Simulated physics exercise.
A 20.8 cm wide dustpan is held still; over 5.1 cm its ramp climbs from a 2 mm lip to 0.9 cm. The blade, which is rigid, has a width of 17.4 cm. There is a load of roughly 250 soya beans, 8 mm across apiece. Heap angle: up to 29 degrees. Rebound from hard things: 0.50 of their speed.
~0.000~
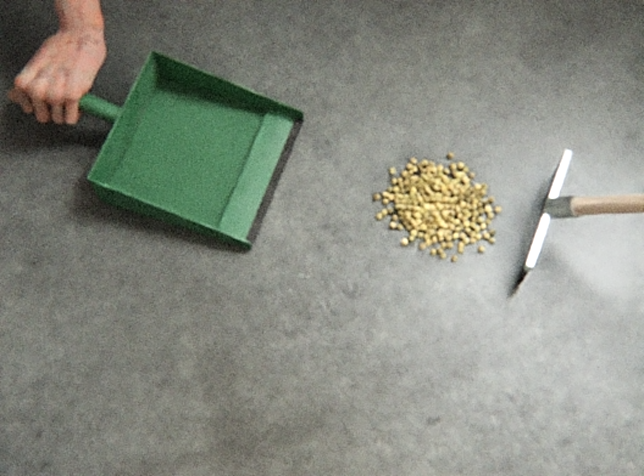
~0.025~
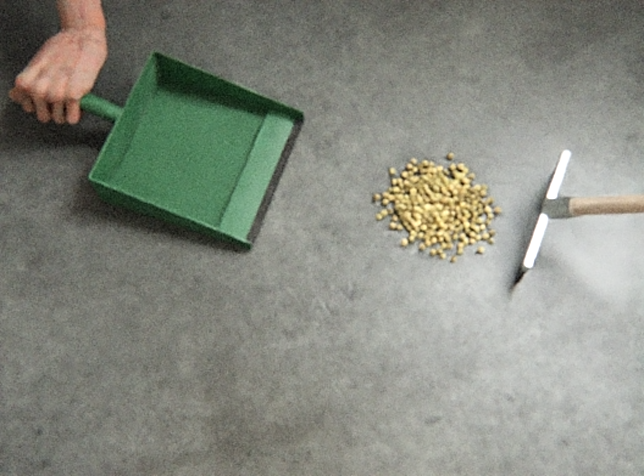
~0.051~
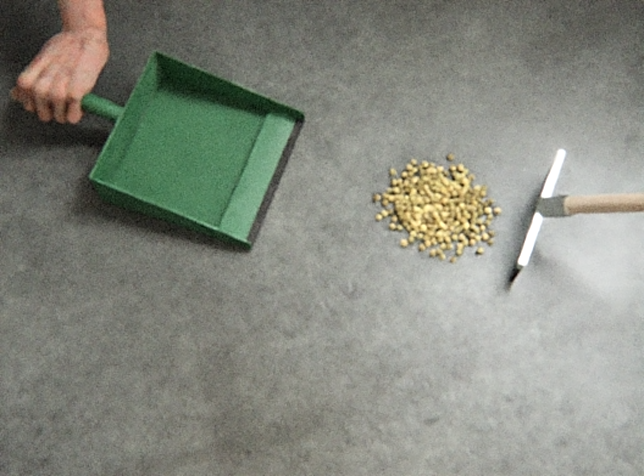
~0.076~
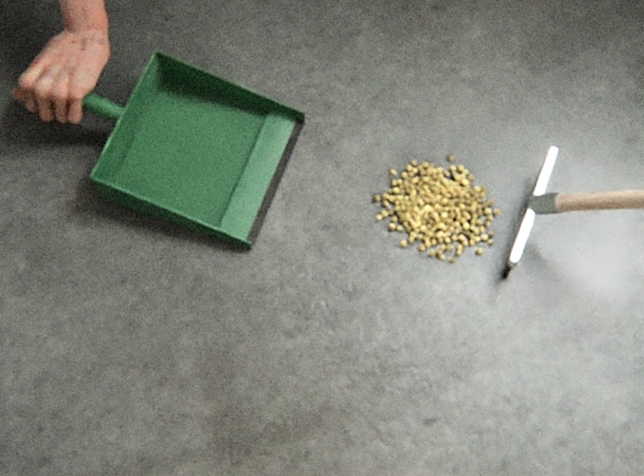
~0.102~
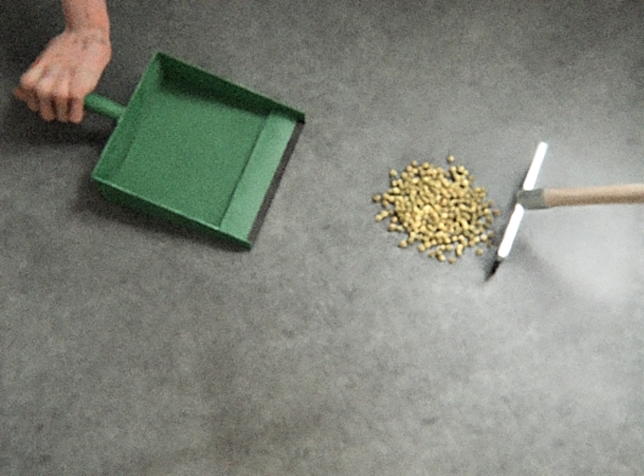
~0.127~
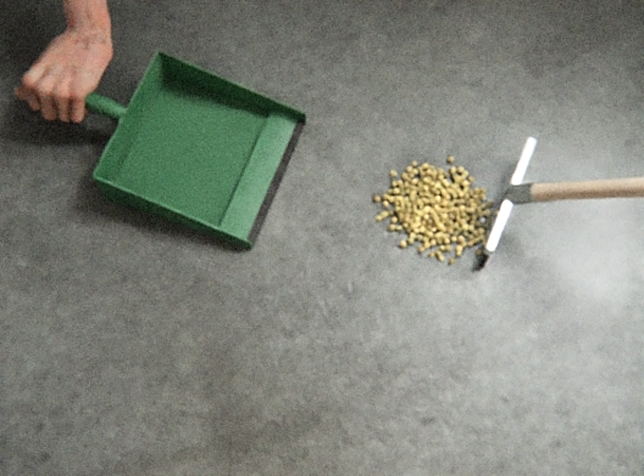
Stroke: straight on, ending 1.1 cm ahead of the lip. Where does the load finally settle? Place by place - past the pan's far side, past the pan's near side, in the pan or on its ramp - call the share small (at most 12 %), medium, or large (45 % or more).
Far side - medium, near side - small, pan - medium.
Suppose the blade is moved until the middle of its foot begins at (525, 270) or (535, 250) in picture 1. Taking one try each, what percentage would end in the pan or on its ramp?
Estimates: 40 percent and 35 percent.
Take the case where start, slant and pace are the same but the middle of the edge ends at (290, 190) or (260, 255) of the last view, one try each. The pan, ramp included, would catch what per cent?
About 50 % and 15 %.
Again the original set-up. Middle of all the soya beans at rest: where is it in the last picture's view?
Estimated resting centre: Around (281, 165).
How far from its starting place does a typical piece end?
Median: Approx. 26 cm.
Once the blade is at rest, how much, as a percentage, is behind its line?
Estimate: Around 35 %.
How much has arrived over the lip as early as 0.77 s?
Over the lip: Approx. 25 %.
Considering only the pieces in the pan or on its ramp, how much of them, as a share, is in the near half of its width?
Share: Approx. 30 %.
After 0.35 s, middle of the blade 16 cm from the lip; 0 % over the lip, far side 20 %, near side 0 %.
After 0.49 s, middle of the blade 7 cm from the lip; 0 % over the lip, far side 30 %, near side 0 %.
After 0.77 s, middle of the blade 2 cm from the lip; 25 % over the lip, far side 30 %, near side 5 %.
In the end, at 1.7 s, far side 30 %, near side 5 %, pan 20 %, in front of the lip or behind the blade 45 %.
